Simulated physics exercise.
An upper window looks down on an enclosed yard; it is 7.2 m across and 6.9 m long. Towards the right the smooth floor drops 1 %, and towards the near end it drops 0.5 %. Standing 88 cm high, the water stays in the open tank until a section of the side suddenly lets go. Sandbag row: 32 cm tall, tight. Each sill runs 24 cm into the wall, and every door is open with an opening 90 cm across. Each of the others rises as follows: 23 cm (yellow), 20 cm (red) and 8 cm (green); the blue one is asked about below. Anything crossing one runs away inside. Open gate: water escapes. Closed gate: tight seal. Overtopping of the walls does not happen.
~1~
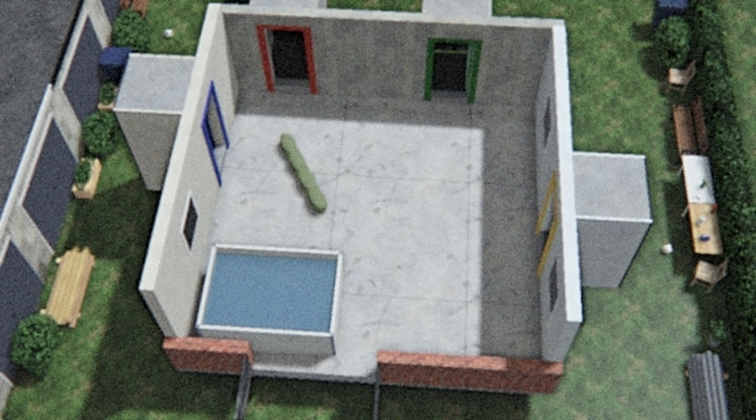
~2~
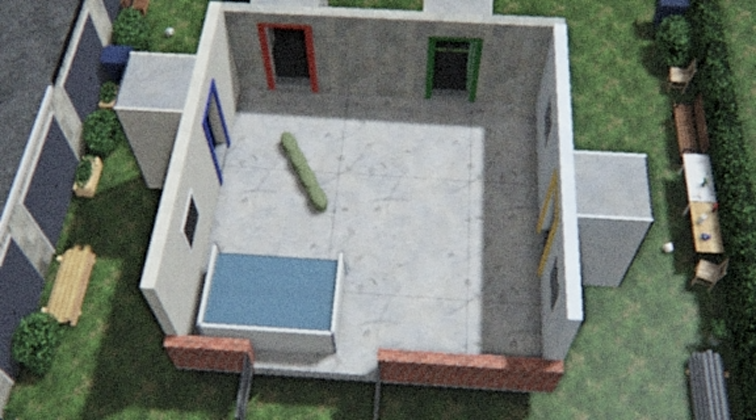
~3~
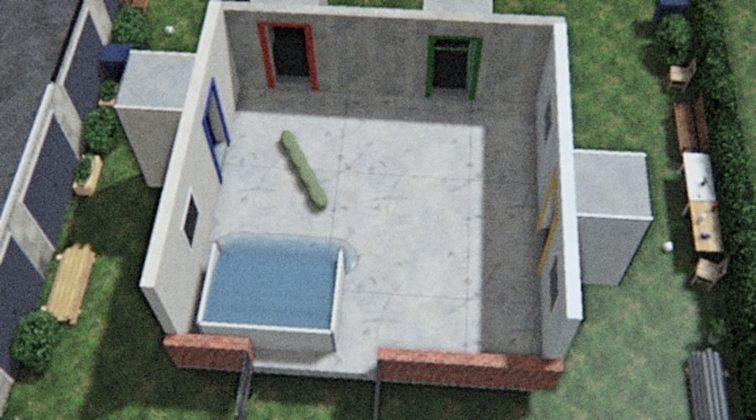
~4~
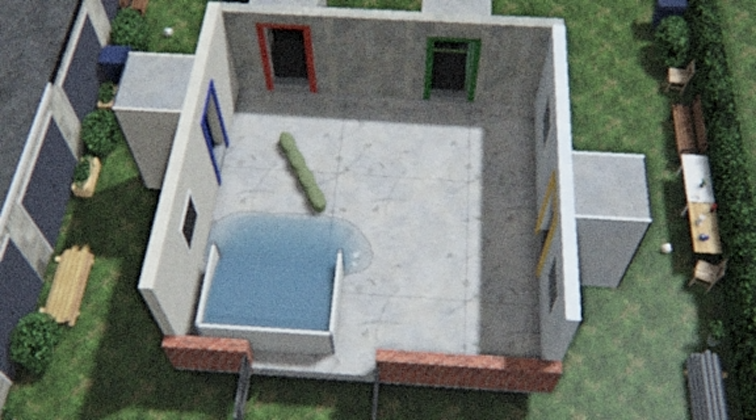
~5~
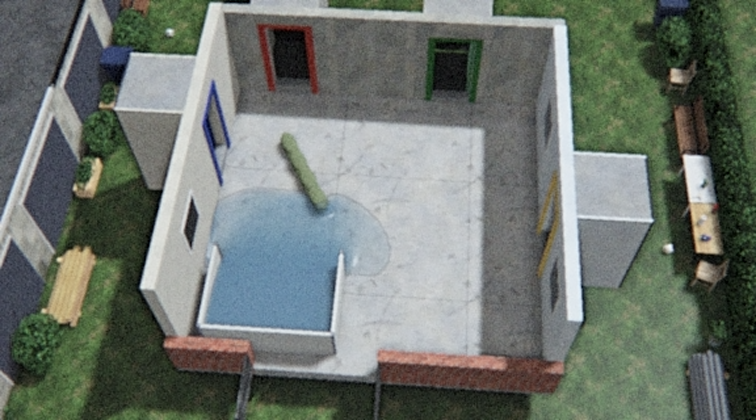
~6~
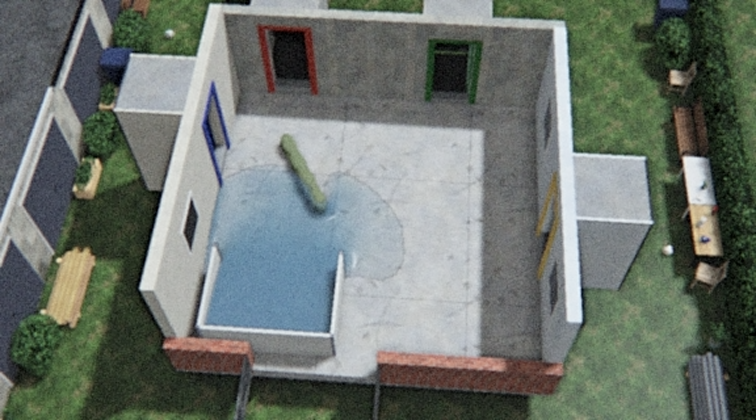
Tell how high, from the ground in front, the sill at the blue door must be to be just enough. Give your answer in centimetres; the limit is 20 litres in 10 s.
It must be about 26 cm high.
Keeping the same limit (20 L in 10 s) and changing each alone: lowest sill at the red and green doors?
About 28 cm at red and about 14.0 cm at green.
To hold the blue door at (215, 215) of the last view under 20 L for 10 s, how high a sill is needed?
Around 16 cm would do it.
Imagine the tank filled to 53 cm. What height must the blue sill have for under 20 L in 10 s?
15 cm.
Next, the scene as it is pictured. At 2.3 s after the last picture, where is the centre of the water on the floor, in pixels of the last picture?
The water's centre is at about (315, 177).
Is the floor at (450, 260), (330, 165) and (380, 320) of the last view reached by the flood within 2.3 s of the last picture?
Listed order - unwetted, soaked through, unwetted.
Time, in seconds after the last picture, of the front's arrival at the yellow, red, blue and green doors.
The yellow door gets it at 4.0 s, the red door at 0.6 s, the blue door at 0.1 s and the green door at 1.2 s.
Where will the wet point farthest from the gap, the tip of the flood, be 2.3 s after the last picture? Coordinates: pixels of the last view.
Lab note: Front tip approx. at (529, 108).
Then, 0.7 s after the last picture water covers 40 % of the floor, deepest (48 cm) near (313, 209); 15 cm at the blue door, 0 litres in over its 22 cm sill.
Then, 2.3 s after the last picture water covers 65 % of the floor, deepest (43 cm) near (239, 96); 31 cm at the blue door, 24 litres in over its 22 cm sill.
Then, 9.3 s after the last picture water covers 95 % of the floor, deepest (21 cm) near (534, 378); 3 cm at the blue door, 38 litres in over its 22 cm sill.
At the blue door as built, the water peaked near 33 cm, 2.1 s after the last picture.
Run again over the same 10 s with other heights there, 29 litres in over 24 cm, 7 litres over 32 cm. The limit of 20 litres is kept from about 26 cm up.
